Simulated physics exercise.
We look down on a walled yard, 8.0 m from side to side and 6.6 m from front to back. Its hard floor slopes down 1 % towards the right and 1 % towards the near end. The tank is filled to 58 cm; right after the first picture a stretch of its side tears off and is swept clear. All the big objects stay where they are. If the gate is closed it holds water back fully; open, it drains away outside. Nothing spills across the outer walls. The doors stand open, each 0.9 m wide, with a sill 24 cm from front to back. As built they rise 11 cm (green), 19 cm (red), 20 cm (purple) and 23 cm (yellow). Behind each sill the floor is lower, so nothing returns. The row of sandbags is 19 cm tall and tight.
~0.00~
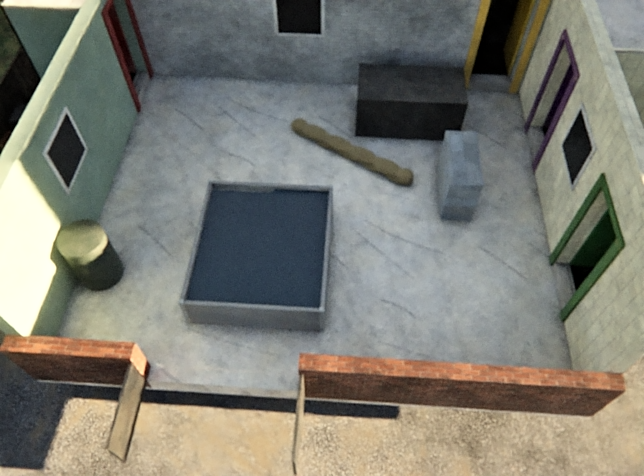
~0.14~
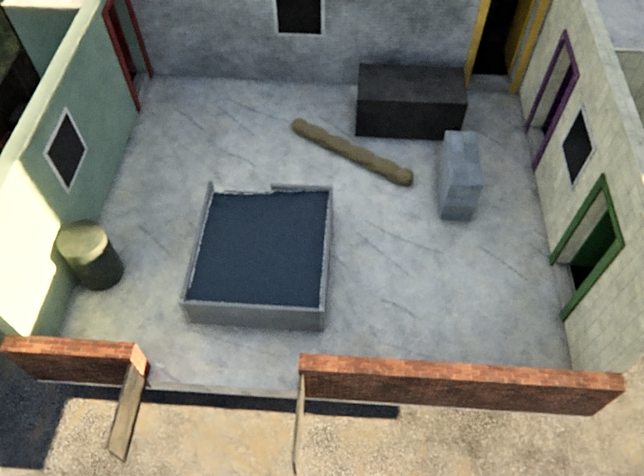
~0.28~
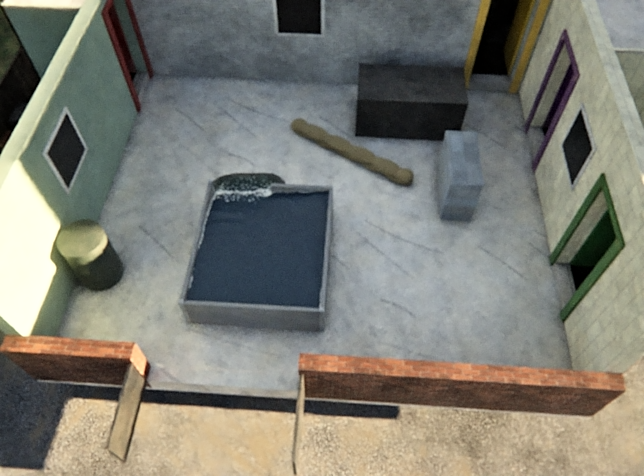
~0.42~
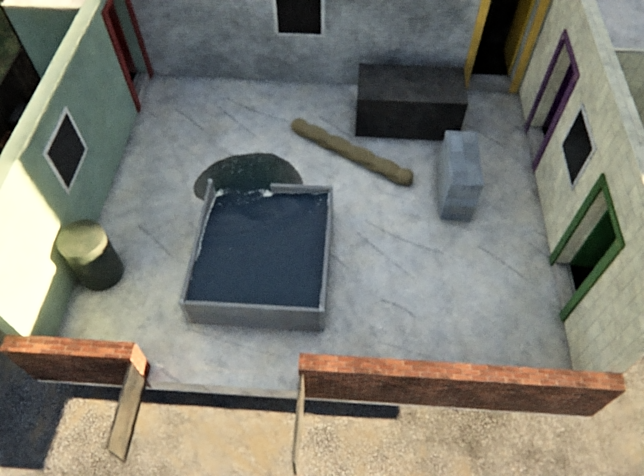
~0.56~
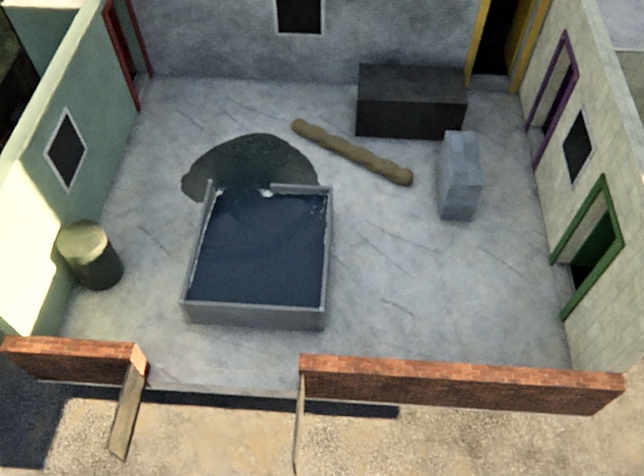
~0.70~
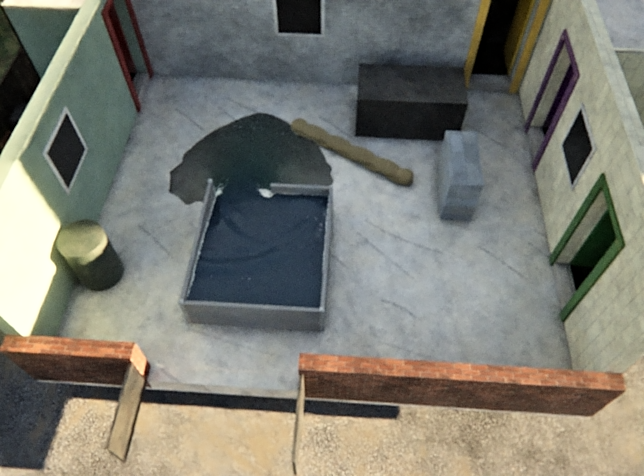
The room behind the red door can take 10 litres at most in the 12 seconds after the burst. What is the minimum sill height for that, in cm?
About 22 cm.
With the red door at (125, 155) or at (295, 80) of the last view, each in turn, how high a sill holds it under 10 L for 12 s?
Roughly 7.0 and 21 cm.
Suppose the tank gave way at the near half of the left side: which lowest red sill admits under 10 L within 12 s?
Some 9.0 cm.
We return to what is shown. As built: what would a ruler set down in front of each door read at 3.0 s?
In cm: Green 0, red 25, purple 0, yellow 0.
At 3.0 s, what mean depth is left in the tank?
Roughly 32 cm on average.
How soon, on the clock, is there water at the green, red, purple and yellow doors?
Green 7.0 s, red 2.0 s, purple 5.0 s, yellow 3.8 s.
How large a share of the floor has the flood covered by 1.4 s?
About 20 per cent.
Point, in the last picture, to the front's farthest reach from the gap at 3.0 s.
Around (424, 91).
After 1.4 s water covers 20 % of the floor, deepest (32 cm) near (244, 200); it has not reached the red door.
After 3.0 s water covers 35 % of the floor, deepest (28 cm) near (151, 77); 25 cm at the red door, 7 litres in over its 19 cm sill.
After 12.0 s water covers 90 % of the floor, deepest (12 cm) near (557, 369); 4 cm at the red door, 19 litres in over its 19 cm sill.
At the red door as built, the water arrived by 2.0 s and peaked near 25 cm at 3.0 s.
With a sill of 18 cm, 24 litres would have come in within the 12 s; with 24.5 cm, 4 litres. So under 10 litres takes about 22 cm.
